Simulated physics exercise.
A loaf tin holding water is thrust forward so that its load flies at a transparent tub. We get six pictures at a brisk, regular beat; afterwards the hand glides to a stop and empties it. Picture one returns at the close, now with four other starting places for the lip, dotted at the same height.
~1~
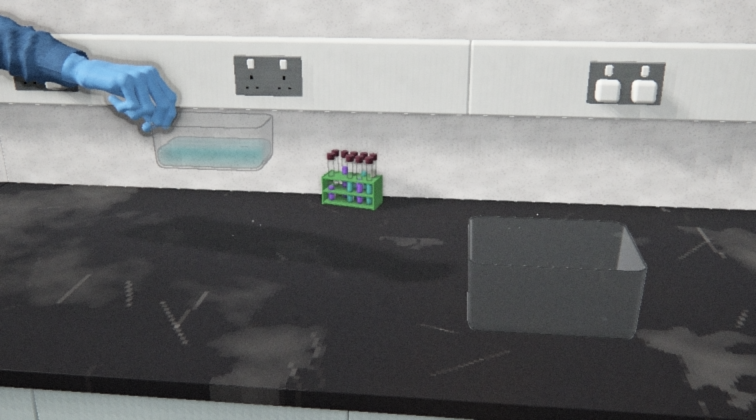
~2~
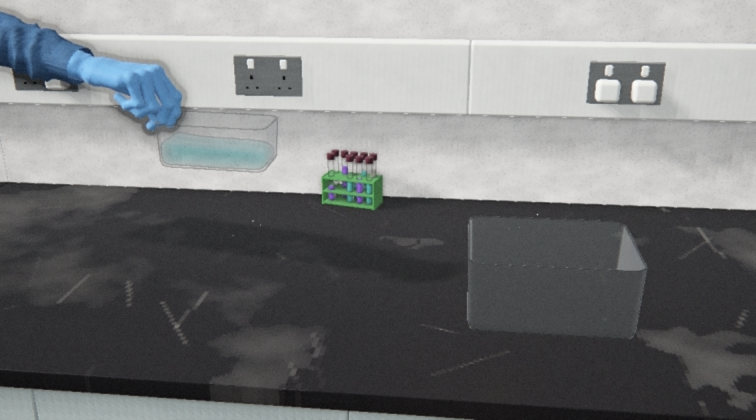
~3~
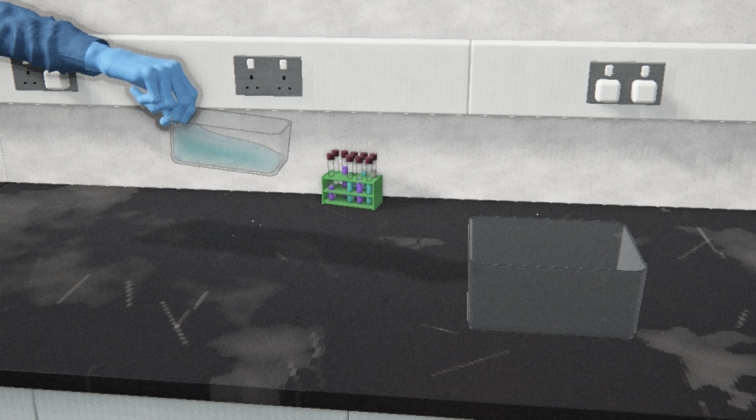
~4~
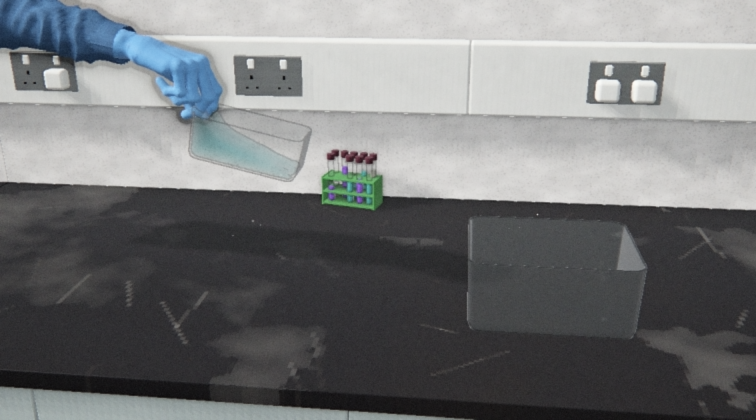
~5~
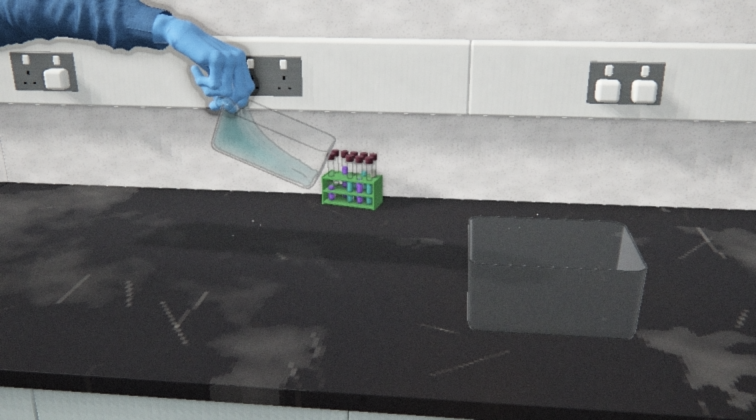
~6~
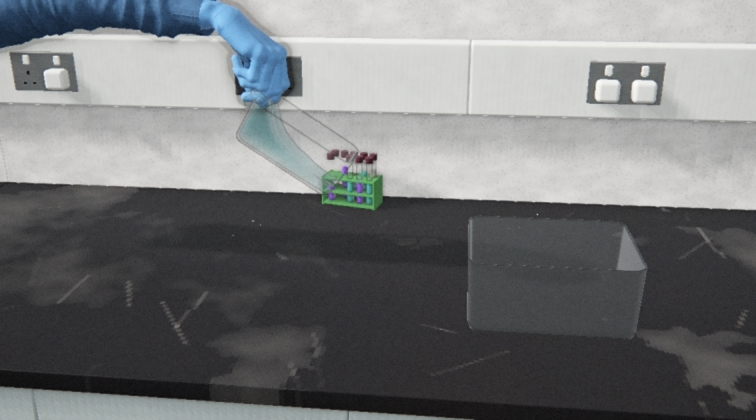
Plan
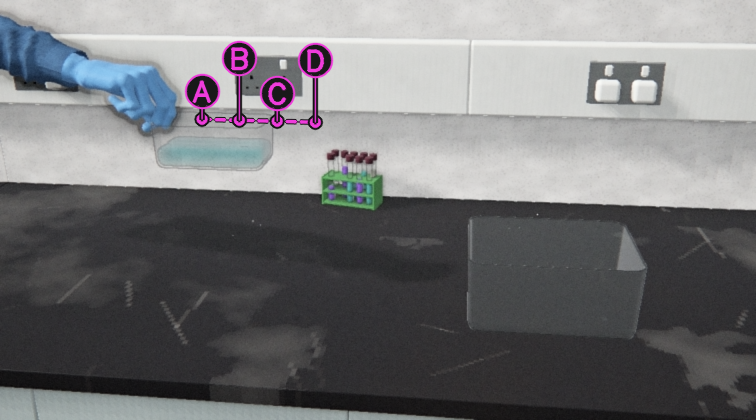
A clear rectangular container of pale blue water, held by a blue-gloved hand, moves right above a dark counter, then tilts increasingly steeply as water runs over its lower rim near a tube rack; a transparent tub stands still at right.
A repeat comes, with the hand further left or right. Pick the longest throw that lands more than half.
D will do.
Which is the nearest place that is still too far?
Place C.
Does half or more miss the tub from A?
Yes.
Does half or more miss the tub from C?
Yes.
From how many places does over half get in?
One.
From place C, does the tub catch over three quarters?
No, it does not.
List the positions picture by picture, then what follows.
The first picture shows upright, lip at (266, 121); tub from (467, 327) to (635, 337); nothing has left yet.
The second picture shows upright, lip at (271, 122); nothing has left yet.
The third picture shows tipped about 6°, lip at (285, 127); nothing has left yet.
The fourth picture shows tipped about 13°, lip at (306, 134); water is over the rim, down to (208, 109).
The fifth picture shows tipped about 22°, lip at (331, 144); water is over the rim, down to (241, 106).
The sixth picture shows tipped about 33°, lip at (355, 155); water is over the rim, down to (253, 104).
On the marked copy, A at (202, 119); B at (239, 120); C at (277, 121); D at (315, 122).
With A, about 8 % lands in the tub, 90 % falls short.
With B, about 13 % lands in the tub, 83 % falls short and 4 % goes beside or beyond.
With C, about 25 % lands in the tub, 70 % falls short and 5 % goes beside or beyond.
With D, about 65 % lands in the tub, 32 % falls short and 3 % goes beside or beyond.
